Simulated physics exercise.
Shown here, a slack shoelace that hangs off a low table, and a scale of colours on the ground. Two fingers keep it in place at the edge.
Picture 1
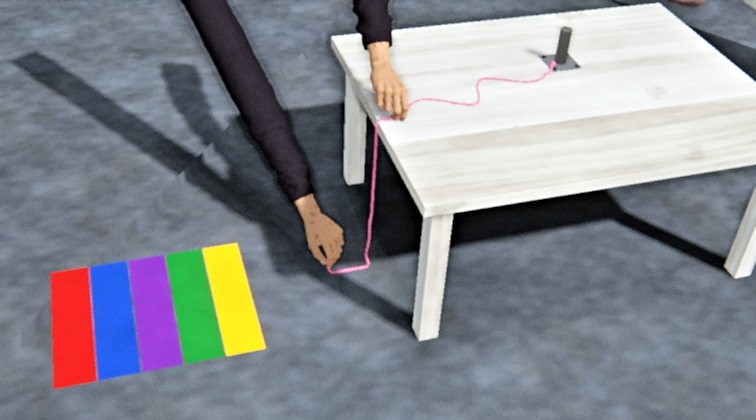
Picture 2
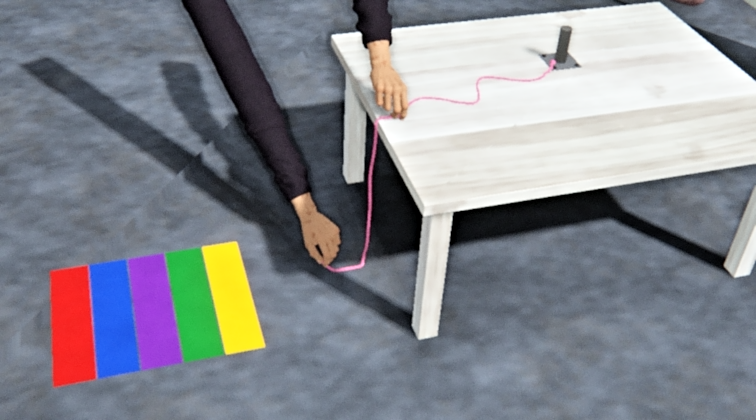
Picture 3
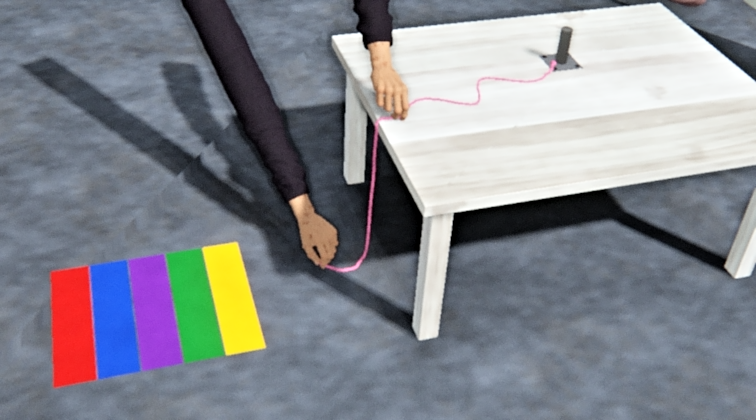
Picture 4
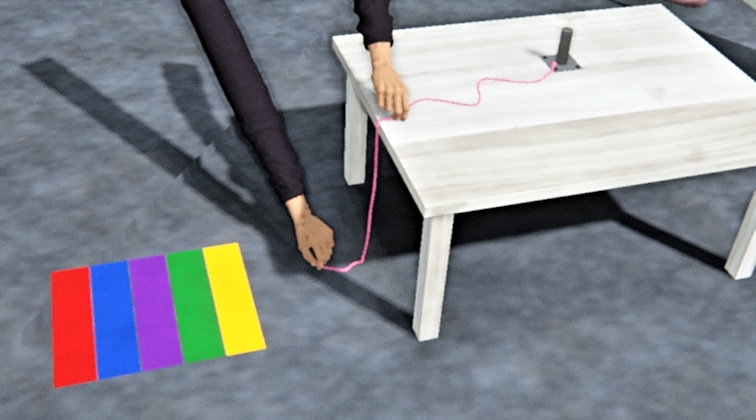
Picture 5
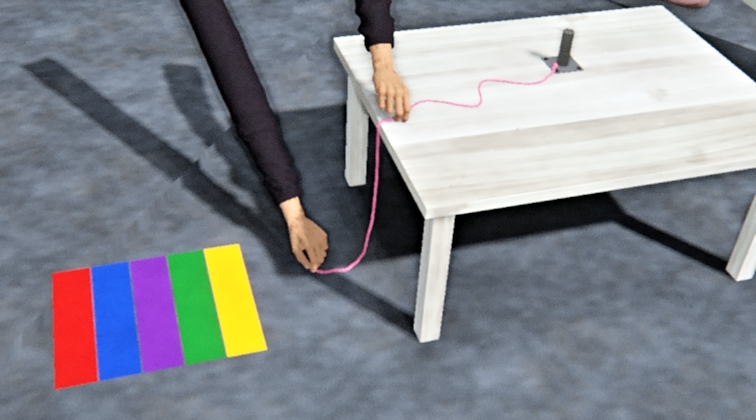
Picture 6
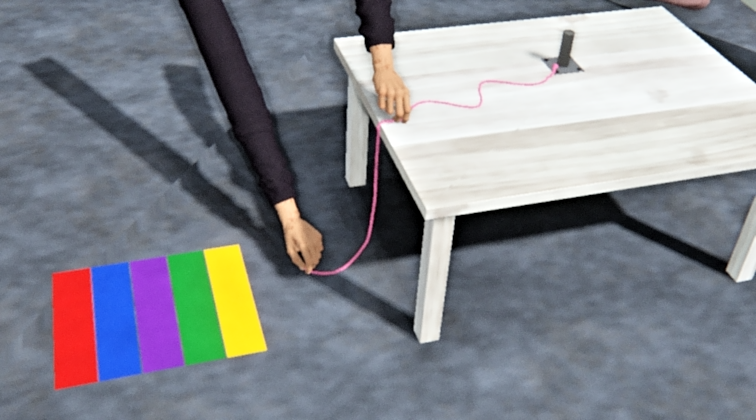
One hand pinning a pink shoelace at a white table's edge, the other slowly drawing its dangling end slightly left.
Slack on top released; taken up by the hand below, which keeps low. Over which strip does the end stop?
Over the purple strip.
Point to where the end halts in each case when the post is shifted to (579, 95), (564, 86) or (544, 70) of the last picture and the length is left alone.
First (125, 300), then (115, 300), then (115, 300).
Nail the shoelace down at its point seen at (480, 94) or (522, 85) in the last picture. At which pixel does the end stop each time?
The spots come out as (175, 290) and (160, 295), in that order.
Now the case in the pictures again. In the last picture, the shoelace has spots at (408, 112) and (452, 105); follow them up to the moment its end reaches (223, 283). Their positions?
Roughly (372, 132) for one and roughly (410, 105) for the other.
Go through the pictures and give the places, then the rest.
End (327, 263); yellow (241, 331); green (200, 338); purple (159, 346); blue (117, 354); red (74, 362), in the first picture.
End (323, 262); shoelace through (542, 77) (478, 83) (435, 99) (377, 123) (370, 189) (366, 248), in the second picture.
End (321, 264), in the third picture.
End (317, 265); shoelace through (543, 79) (479, 85) (436, 100) (378, 125) (374, 191) (365, 250), in the fourth picture.
End (311, 267), in the fifth picture.
End (306, 269); shoelace through (544, 81) (480, 87) (437, 102) (380, 127) (375, 193) (360, 252), in the sixth picture.
Early on, end near (223, 283); over yellow.
Midway, end near (174, 291); over green.
At the end of the slack, end near (145, 295); over purple. Over purple.
